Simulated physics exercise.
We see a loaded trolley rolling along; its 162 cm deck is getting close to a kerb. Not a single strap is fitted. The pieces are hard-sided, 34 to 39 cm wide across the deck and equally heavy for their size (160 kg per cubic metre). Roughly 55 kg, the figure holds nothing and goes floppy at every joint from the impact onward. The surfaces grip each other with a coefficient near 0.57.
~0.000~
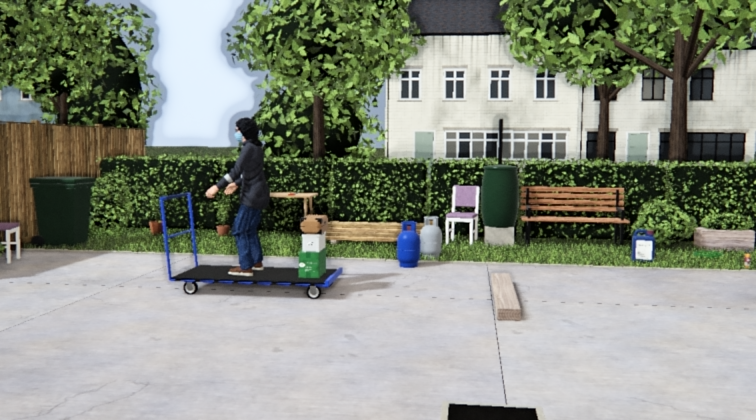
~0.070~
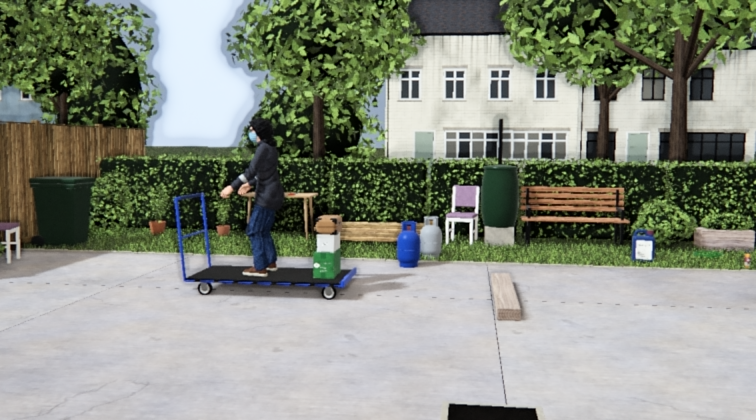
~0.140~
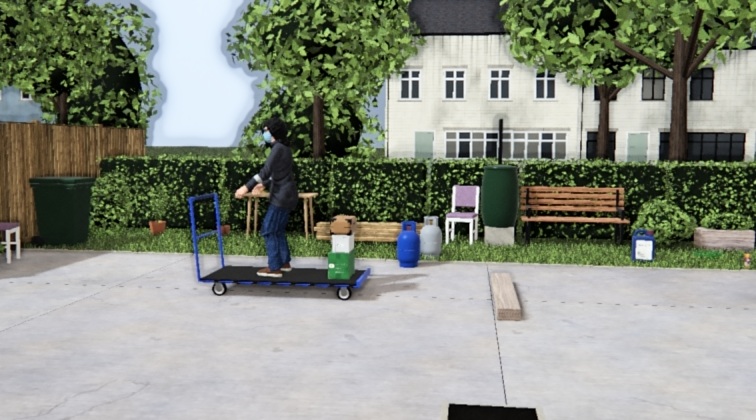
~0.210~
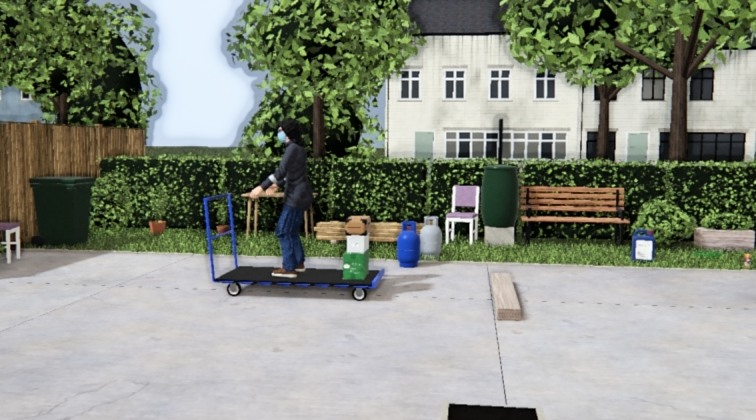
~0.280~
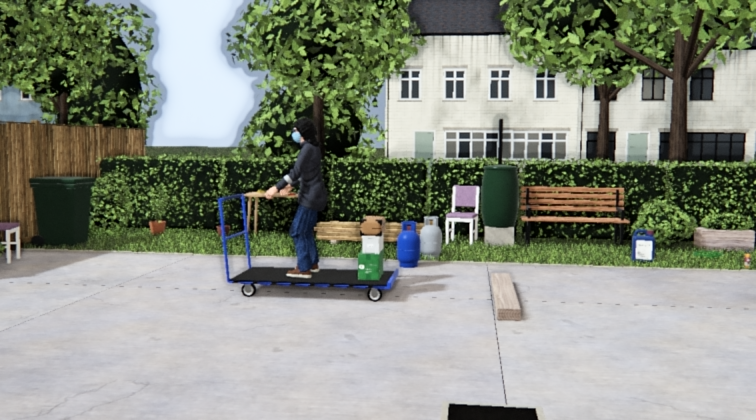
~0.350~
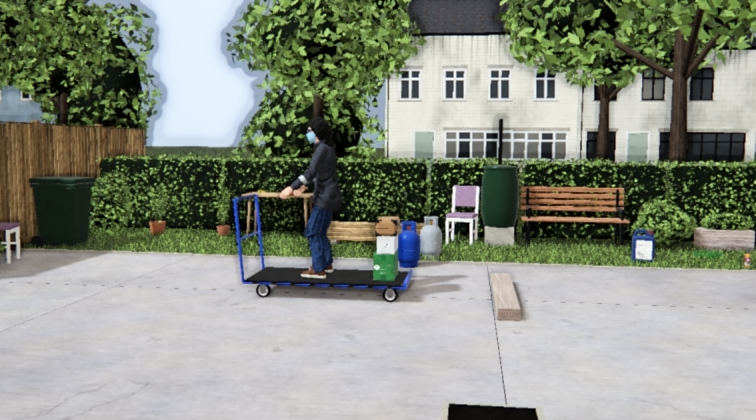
To begin with, a person in a dark jacket, jeans and face covering stands on a blue-framed trolley at the left, facing its handle, with a small stack of boxes behind. The trolley then rolls steadily a short way right across the paving, carrying rider and stack nearer the kerb.
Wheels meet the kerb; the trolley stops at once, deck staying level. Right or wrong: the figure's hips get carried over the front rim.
Right.
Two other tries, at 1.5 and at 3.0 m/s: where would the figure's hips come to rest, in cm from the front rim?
The first try ends 40 cm behind the front rim, the second 80 cm past it.
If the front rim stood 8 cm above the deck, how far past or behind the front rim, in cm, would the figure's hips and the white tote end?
Result: Hips 30 cm past rim; white 40 cm past rim.
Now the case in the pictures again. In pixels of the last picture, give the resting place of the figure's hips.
Roughly at (544, 268).
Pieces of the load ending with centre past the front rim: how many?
A total of 3.
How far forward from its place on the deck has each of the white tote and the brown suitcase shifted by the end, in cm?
Shift, cm - white: 85; brown: 125.
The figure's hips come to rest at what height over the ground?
The hips come to rest around 35 centimetres up.
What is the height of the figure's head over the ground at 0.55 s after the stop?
Some 80 cm up.
After 0.78 s the deck stops.
After 1.33 s the figure's hips are 36 cm past the rim, near (539, 266) in the last picture's view.
After 1.78 s the figure's hips are 56 cm past the rim, near (560, 262) in the last picture's view.
Final state at 3.7 s, past the rim, green carton, white tote, brown suitcase and the figure's hips; nothing is left behind it.
